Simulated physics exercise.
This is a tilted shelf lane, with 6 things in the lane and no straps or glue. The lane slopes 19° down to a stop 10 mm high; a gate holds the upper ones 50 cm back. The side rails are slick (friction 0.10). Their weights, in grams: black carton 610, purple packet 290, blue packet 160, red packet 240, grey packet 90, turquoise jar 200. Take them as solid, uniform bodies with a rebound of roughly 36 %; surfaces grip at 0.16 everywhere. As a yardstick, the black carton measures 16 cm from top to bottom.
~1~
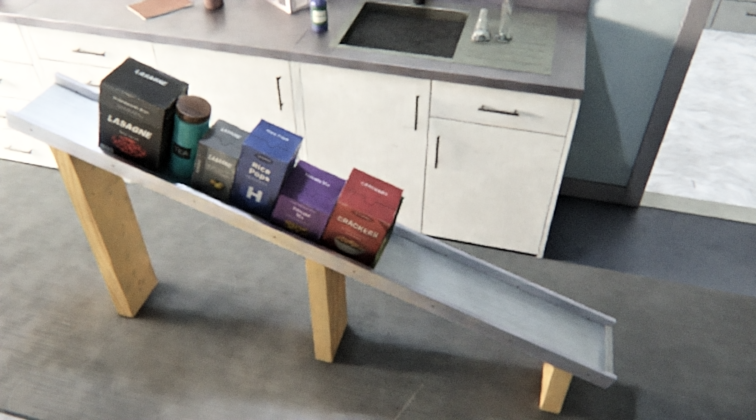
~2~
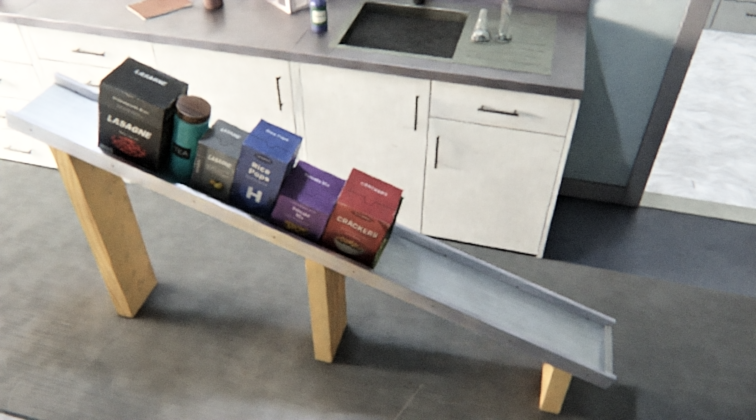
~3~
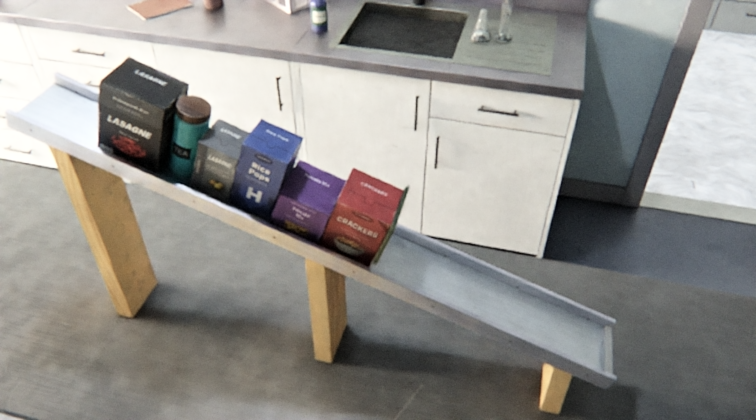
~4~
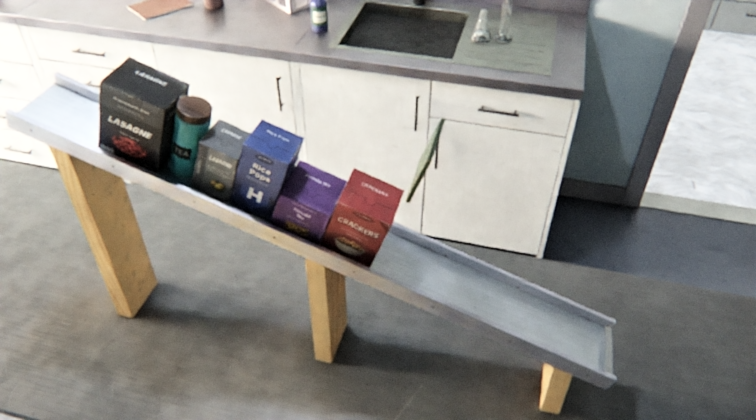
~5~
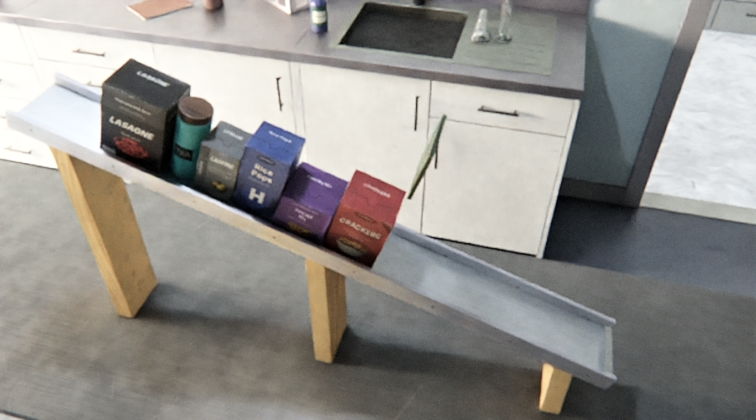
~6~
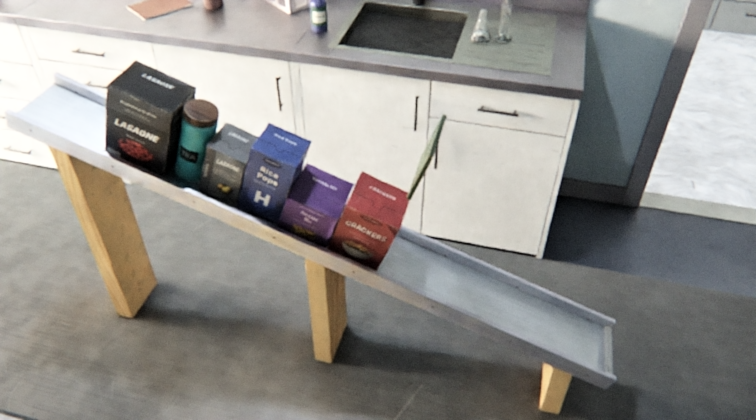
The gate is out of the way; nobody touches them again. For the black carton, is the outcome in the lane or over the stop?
The black carton stops in the lane.
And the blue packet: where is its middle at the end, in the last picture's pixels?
At about (558, 297).
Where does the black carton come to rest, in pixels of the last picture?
Near (443, 248).
Then, 0.40 s after the last picture, leader 25 cm from the stop; black carton near (262, 169).
Then, 0.70 s after the last picture, black carton tipped 15° from how it sat near (395, 214); turquoise jar tipped 15° from how it sat; grey packet tipped 15° from how it sat.
At rest, over the stop, red packet; the other 5 in the lane. In the last view, black carton near (443, 248).
